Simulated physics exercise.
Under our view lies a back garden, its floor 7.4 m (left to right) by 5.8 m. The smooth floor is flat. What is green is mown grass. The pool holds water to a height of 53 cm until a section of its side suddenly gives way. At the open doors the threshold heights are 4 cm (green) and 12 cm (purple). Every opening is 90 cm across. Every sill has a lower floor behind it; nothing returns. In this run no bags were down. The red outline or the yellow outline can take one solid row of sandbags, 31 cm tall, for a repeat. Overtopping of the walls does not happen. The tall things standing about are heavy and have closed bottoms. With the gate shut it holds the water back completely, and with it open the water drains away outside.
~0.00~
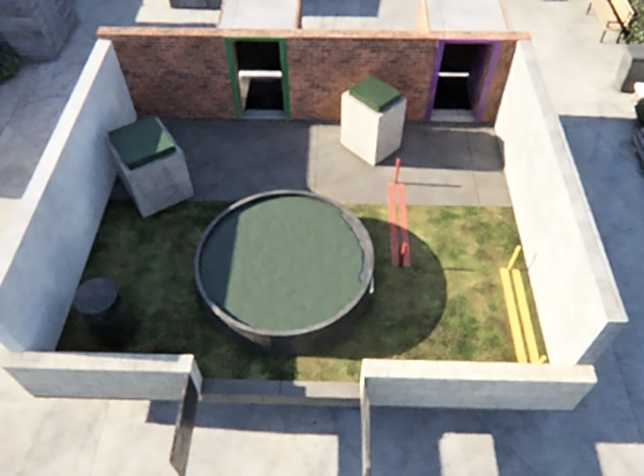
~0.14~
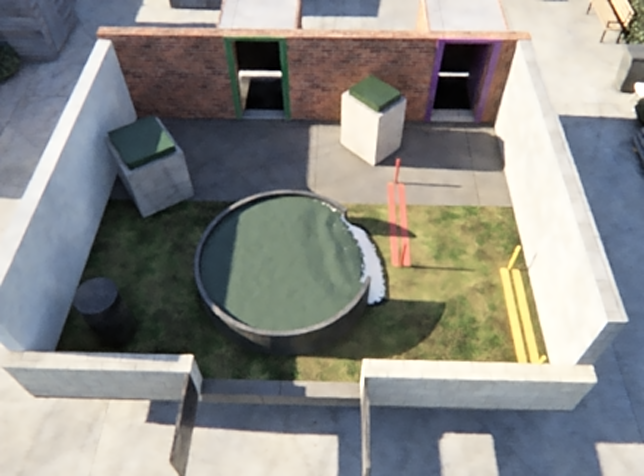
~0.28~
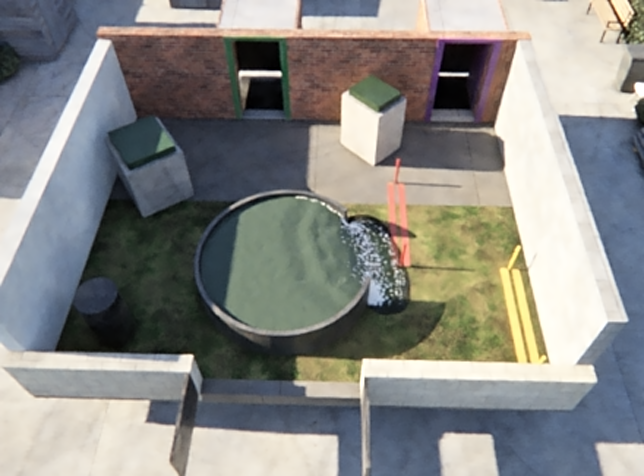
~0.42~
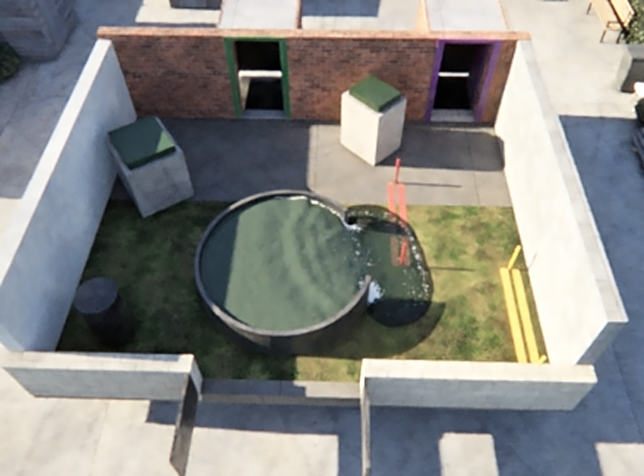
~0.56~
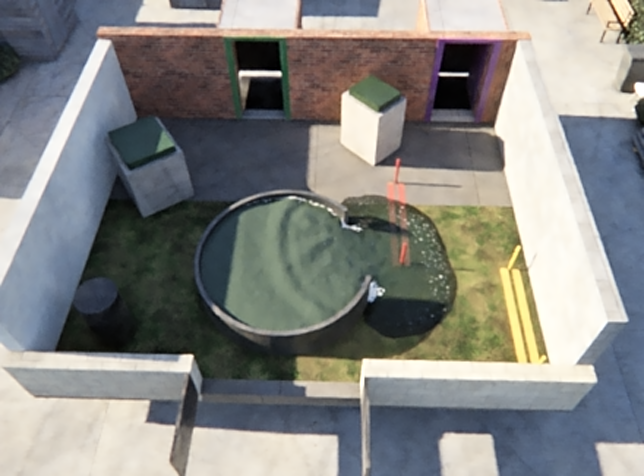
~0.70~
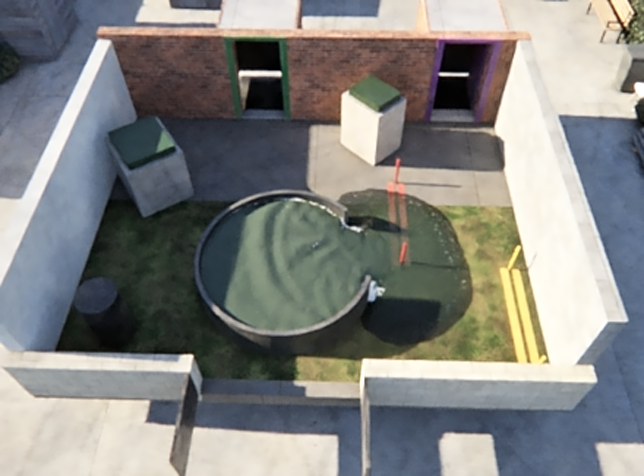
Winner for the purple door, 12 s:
Red mark.
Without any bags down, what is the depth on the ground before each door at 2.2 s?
In centimetres, green: 0; purple: 0.
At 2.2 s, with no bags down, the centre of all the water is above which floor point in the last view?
Near (358, 263) in the last picture.
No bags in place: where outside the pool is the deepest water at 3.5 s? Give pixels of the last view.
Max depth location: About (495, 127).
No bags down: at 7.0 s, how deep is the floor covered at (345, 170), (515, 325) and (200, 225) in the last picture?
In order, roughly 2, 11 and 0 cm.
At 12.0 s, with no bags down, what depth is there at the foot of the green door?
Roughly 5.5 centimetres.
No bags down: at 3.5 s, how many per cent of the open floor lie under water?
Near 45 per cent of the floor.
After 1.4 s water covers 25 % of the floor and is deepest (26 cm) near (365, 252) in the run without bags; in at the purple door, 0 L with no bags, 0 L with the row on red, 0 L on yellow.
After 2.2 s water covers 40 % of the floor and is deepest (24 cm) near (365, 252) in the run without bags; in at the purple door, 0 L with no bags, 0 L with the row on red, 0 L on yellow.
After 3.5 s water covers 45 % of the floor and is deepest (27 cm) near (495, 127) in the run without bags; in at the purple door, 14 L with no bags, 0 L with the row on red, 17 L on yellow.
After 7.0 s water covers 70 % of the floor and is deepest (19 cm) near (495, 127) in the run without bags; in at the purple door, 79 L with no bags, 0 L with the row on red, 94 L on yellow.
After 12.0 s water covers 85 % of the floor and is deepest (11 cm) near (158, 134) in the run without bags; in at the purple door, 88 L with no bags, 1 L with the row on red, 106 L on yellow.
